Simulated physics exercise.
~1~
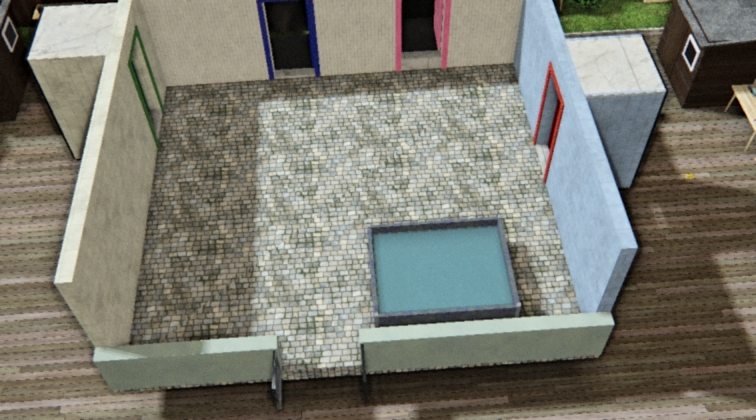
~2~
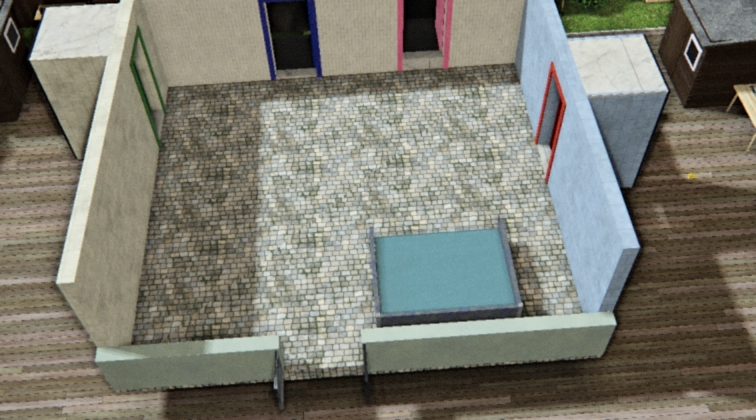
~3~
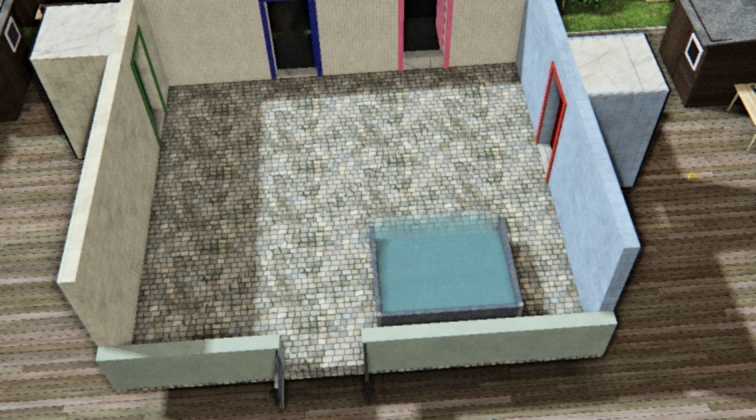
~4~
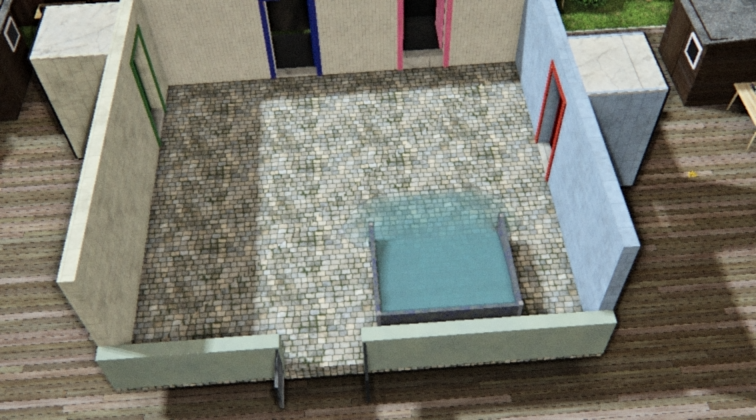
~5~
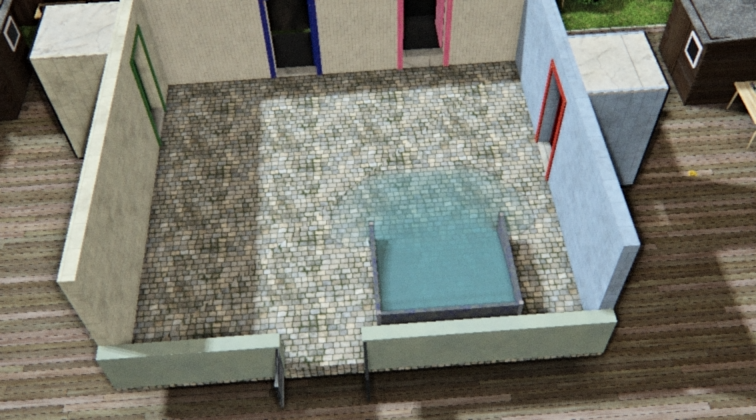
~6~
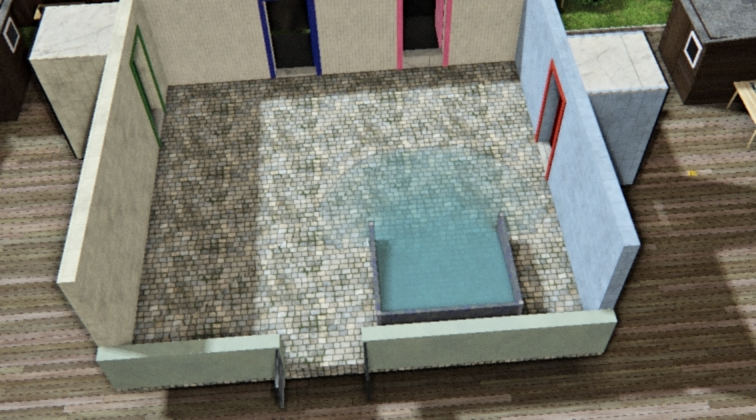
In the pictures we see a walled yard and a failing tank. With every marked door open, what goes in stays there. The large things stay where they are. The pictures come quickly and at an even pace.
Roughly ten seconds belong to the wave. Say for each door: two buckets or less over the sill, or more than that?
As I see it, the blue door gets overwhelmed honestly; the green door copes honestly; the red door gets overwhelmed honestly; the pink door copes honestly.
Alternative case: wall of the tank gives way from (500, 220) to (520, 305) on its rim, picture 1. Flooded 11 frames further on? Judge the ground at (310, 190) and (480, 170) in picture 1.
Still dry, Soaked.
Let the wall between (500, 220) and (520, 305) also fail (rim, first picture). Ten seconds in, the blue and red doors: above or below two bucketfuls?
As for the doors, blue doesn't reach it and red gets past it.
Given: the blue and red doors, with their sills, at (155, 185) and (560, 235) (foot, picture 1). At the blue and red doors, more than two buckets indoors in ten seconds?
In that case the blue door runs over the limit and the red door keeps within bounds.
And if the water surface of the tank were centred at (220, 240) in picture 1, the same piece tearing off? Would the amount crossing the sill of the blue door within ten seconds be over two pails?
My reading: Blue takes more.
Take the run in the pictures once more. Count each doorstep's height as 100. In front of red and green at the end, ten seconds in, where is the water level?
About 60 %, then 60 %.
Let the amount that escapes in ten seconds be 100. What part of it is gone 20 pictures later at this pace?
Near 55 in a hundred.
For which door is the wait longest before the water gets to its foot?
Looks like the green one.
A moment on, water covers 40 % of the floor; the blue door not reached, the green door not reached, the red door wet at the sill, nothing in, the pink door wet at the sill, nothing in.
Next, water covers 50 % of the floor; the blue door wet at the sill, nothing in, the green door not reached, the red door under two buckets in, the pink door wet at the sill, nothing in.
Then, water covers 55 % of the floor; the blue door over two buckets in, the green door not reached, the red door over two buckets in, the pink door wet at the sill, nothing in.
Later, water covers 65 % of the floor; the blue door over two buckets in, the green door under two buckets in, the red door over two buckets in, the pink door wet at the sill, nothing in.
In the end, water covers 90 % of the floor; the blue door over two buckets in, the green door under two buckets in, the red door over two buckets in, the pink door wet at the sill, nothing in.
